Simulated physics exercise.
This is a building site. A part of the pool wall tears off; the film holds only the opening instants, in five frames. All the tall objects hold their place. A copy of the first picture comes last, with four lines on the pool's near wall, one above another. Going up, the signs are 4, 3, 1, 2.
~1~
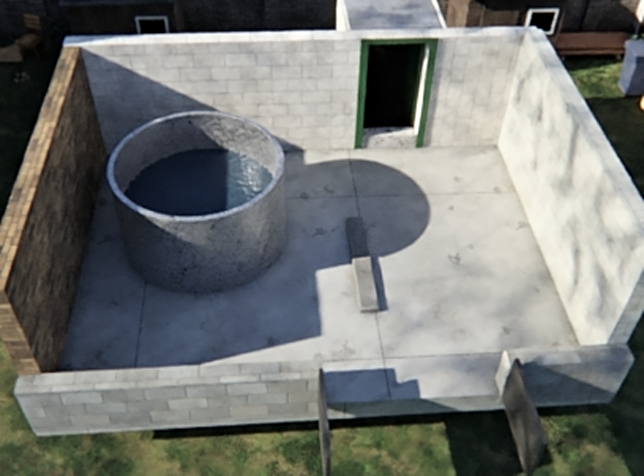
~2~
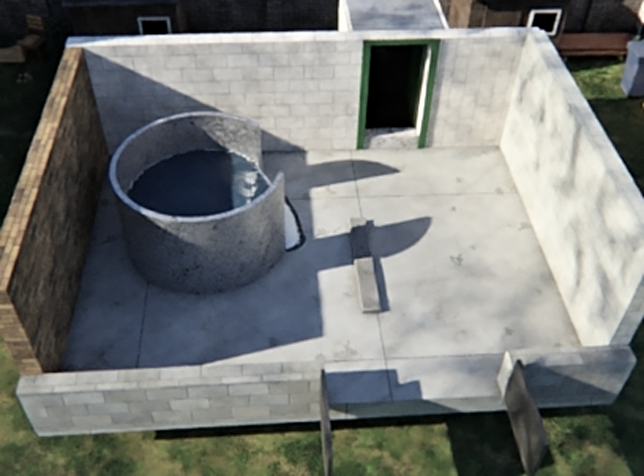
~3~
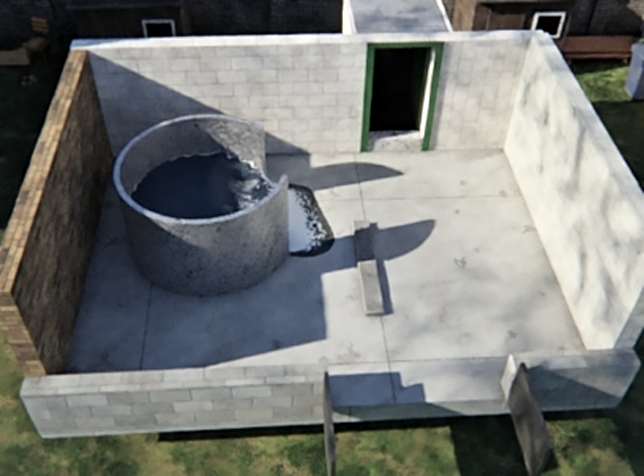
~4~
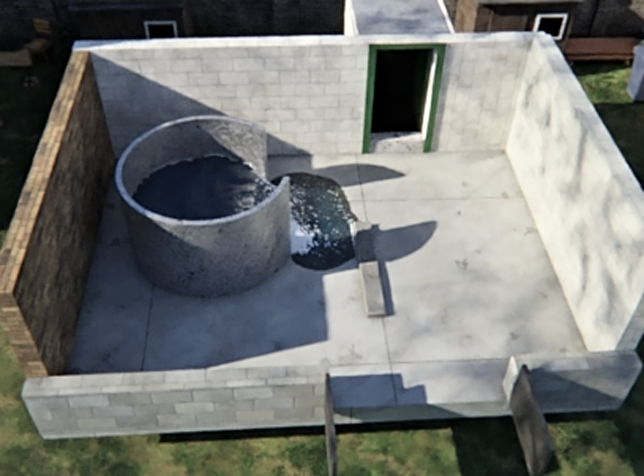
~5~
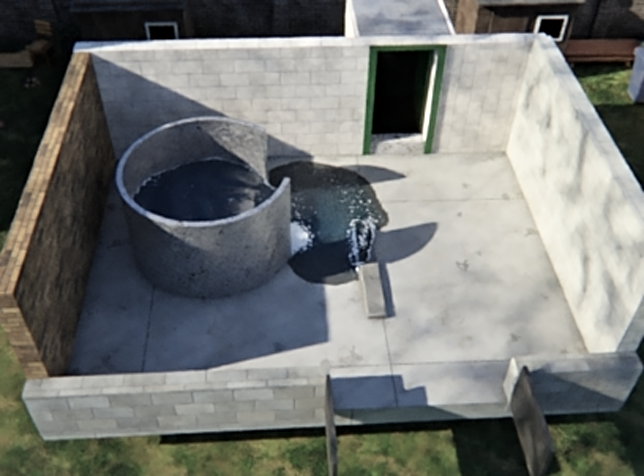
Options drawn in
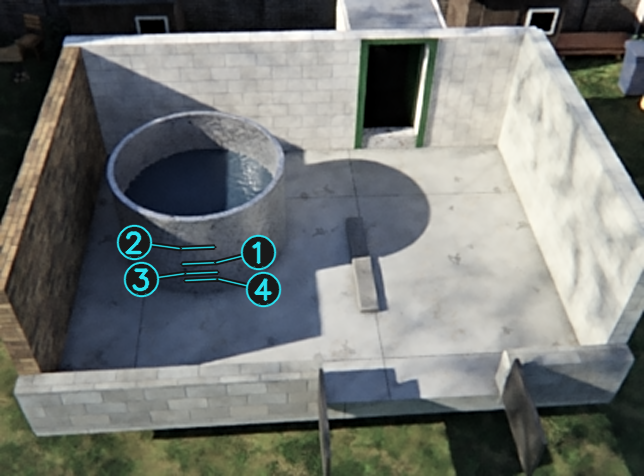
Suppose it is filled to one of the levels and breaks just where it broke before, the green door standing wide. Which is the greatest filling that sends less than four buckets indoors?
Take 2.
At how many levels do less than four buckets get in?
All four.
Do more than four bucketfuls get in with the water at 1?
No.
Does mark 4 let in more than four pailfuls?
No.
In cyan, 1 at (199, 263); 2 at (196, 247); 3 at (200, 273); 4 at (201, 279); from the bottom up 4, 3, 1, 2.
If 1 is chosen, nothing gets over.
If 2 is chosen, a bucket or two gets in.
If 3 is chosen, nothing gets over.
If 4 is chosen, nothing gets over.
